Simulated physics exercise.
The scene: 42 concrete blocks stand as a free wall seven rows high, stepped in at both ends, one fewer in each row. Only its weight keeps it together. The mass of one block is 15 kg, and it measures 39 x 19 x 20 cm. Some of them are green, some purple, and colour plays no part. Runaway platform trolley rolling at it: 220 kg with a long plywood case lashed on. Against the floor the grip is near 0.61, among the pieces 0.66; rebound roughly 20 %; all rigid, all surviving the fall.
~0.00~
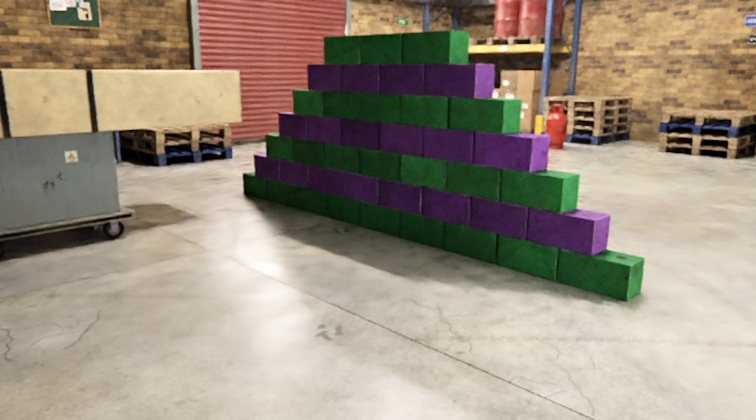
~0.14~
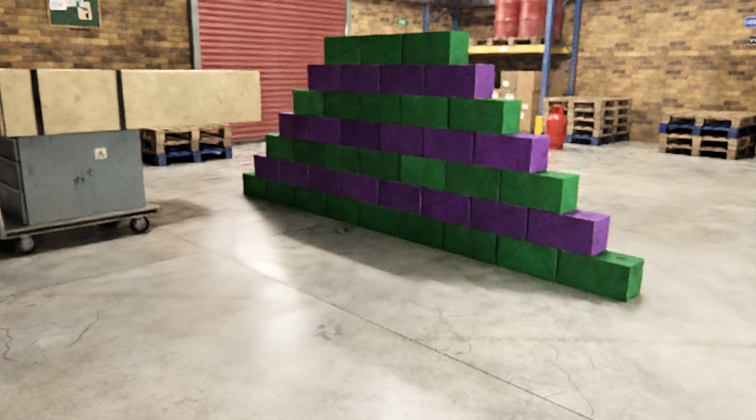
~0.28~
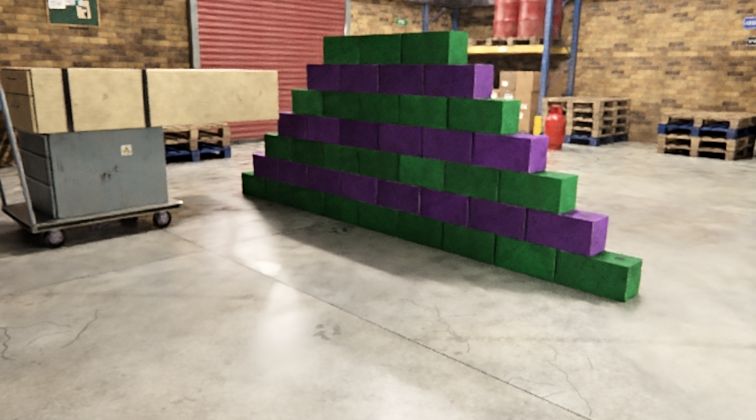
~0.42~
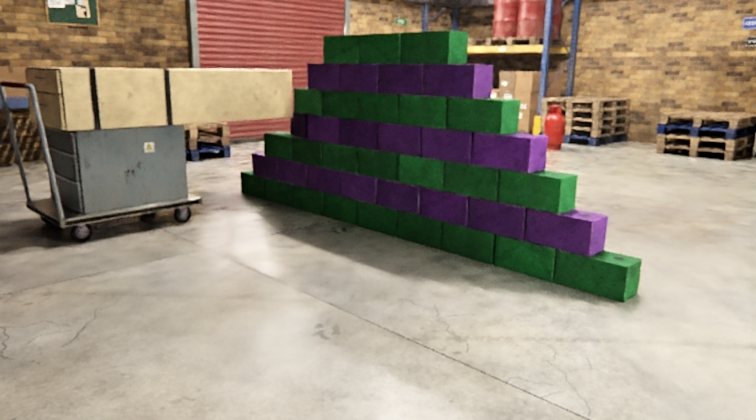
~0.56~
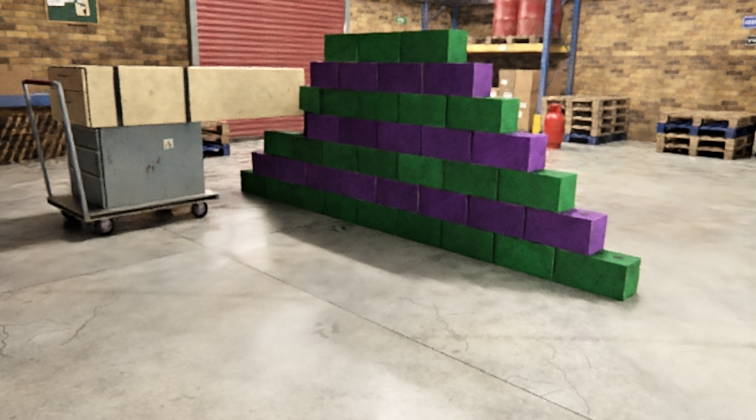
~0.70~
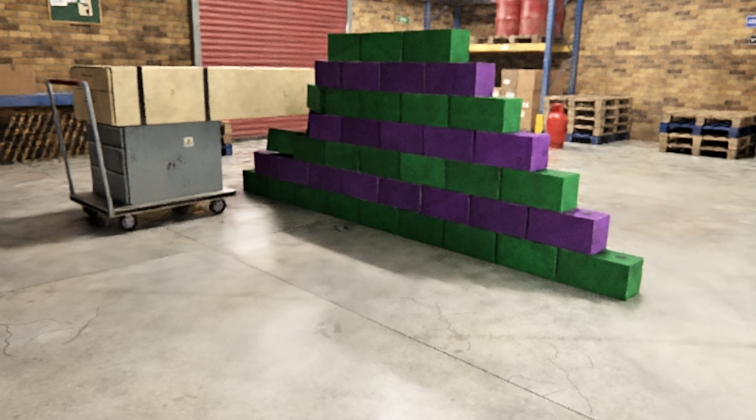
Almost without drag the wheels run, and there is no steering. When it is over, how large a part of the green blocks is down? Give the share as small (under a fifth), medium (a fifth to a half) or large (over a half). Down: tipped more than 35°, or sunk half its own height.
The share is small.
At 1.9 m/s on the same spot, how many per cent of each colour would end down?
Down at the end: Green 10 per cent, purple 10 per cent.
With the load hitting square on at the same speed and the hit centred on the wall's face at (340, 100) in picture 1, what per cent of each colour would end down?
Green 40 %, purple 40 %.
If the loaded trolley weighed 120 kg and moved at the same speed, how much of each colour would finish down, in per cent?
Result: Green 0, purple 0 %.
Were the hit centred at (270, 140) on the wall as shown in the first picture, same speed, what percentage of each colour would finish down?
That hit would leave green at 30 and purple at 30 per cent down.
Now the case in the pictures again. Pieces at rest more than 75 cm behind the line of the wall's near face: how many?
2 or so.
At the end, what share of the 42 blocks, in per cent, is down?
I'd put it at roughly 10 per cent of them.
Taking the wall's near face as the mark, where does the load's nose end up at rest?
90 cm past it.
After 1.62 s, load 96 cm past the wall's line, still rolling; 1 of the 24 green blocks down (2 of 42 in all colours); top green block shifted 9 cm; top purple block leaning 4°.
After 2.18 s, load 93 cm past the wall's line, still rolling; 3 of the 24 green blocks down (5 of 42 in all colours); top green block leaning 68°, 57 cm lower; top purple block leaning 71°, 60 cm lower.
At rest (3.5 s), load 91 cm past the wall's line, stopped; 3 of the 24 green blocks down (5 of 42 in all colours); top green block upside down; top purple block on its side. That is 12 per cent. As the last picture would show them, middles, top green block near (488, 197), top purple block near (390, 189).
